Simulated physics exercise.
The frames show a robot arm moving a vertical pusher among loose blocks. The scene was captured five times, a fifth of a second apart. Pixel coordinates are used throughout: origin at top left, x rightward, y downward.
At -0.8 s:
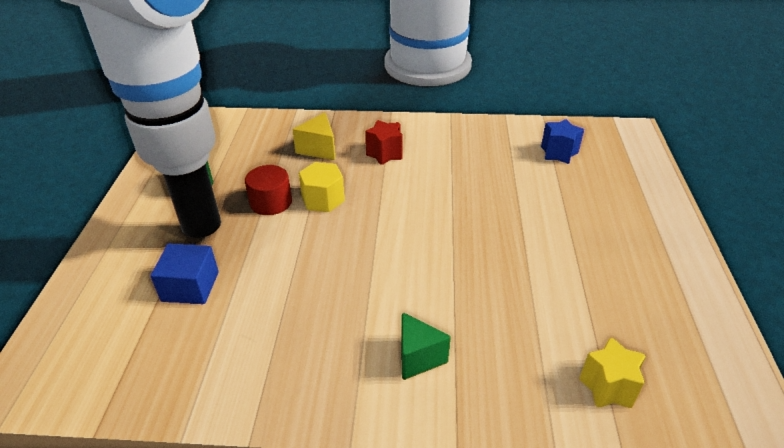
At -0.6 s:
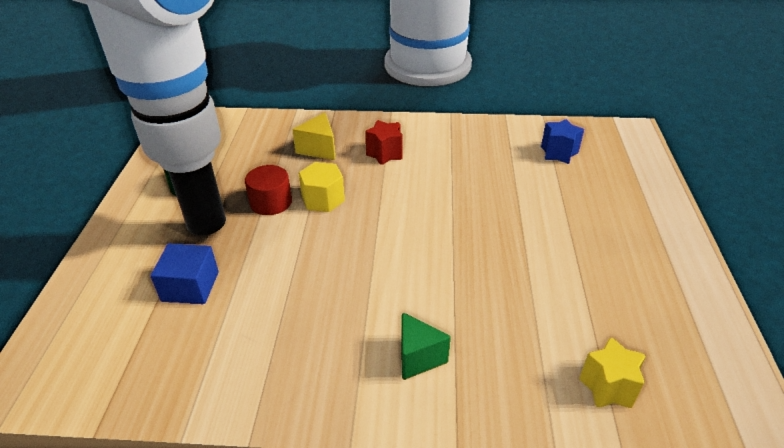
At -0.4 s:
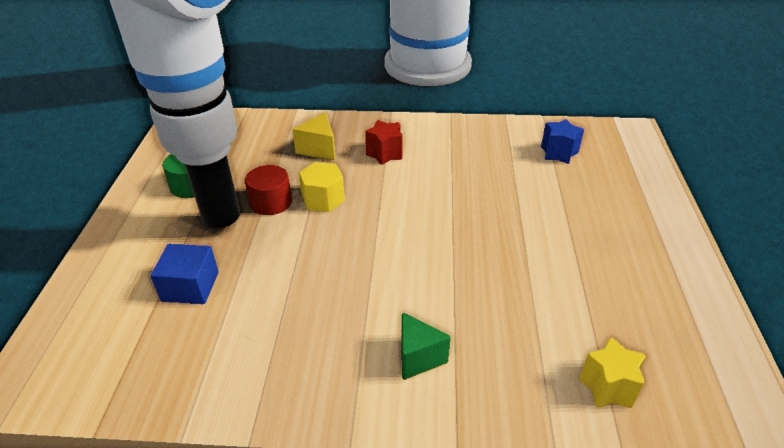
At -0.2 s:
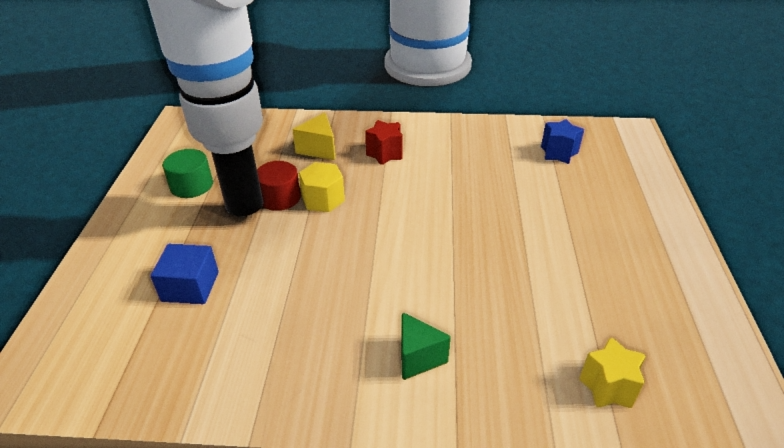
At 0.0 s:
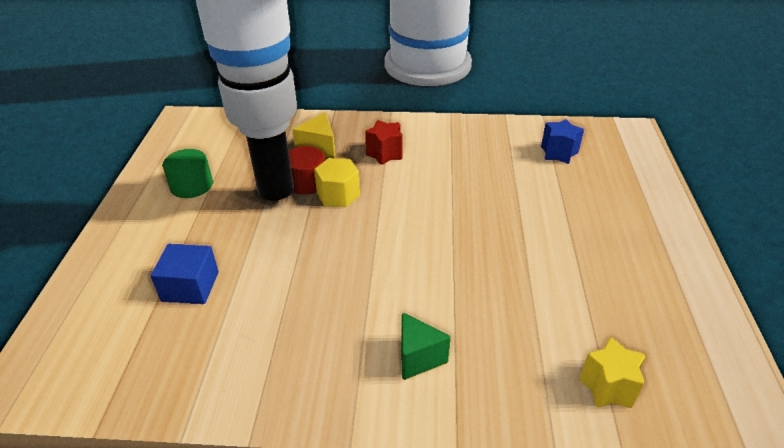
A robot arm pushes the red disc rightward, and the yellow hexagonal block shifts slightly right.
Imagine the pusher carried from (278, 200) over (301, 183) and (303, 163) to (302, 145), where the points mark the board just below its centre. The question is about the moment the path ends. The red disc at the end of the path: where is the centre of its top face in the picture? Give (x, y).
Somewhere near (337, 134).
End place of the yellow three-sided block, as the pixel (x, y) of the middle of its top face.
About (328, 115).
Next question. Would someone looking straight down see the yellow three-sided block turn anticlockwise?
I believe so.
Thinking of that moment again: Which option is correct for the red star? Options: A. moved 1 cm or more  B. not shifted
B - not shifted.
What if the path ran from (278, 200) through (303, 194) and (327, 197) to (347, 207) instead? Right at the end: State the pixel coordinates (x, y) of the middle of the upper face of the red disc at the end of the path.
At roughly (326, 147).
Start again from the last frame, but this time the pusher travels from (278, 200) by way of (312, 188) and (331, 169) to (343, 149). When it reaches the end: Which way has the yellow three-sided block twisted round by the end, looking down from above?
Counterclockwise rotation.
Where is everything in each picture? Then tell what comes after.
In the first frame, pusher's lower end (202, 226); red disc (266, 177); yellow three-sided block (317, 125); yellow hexagonal block (320, 174); red star (385, 129).
In the second frame, pusher (207, 223); blocks still.
In the third frame, pusher (221, 216); blocks still.
In the fourth frame, pusher (245, 205); red disc (276, 172).
In the fifth frame, pusher (276, 190); red disc (303, 157); yellow three-sided block (317, 125); yellow hexagonal block (336, 169); red star (385, 129).
What follows on the original path. One third of the way, pusher (300, 173); red disc (327, 142); yellow three-sided block (319, 124), turned 20° anticlockwise.
Two thirds of the way, pusher (302, 153); red disc (337, 134); yellow three-sided block (325, 117), turned 55° anticlockwise.
At the end, pusher (301, 135); red disc (337, 134); yellow three-sided block (328, 115), turned 60° anticlockwise; yellow hexagonal block still; red star still.
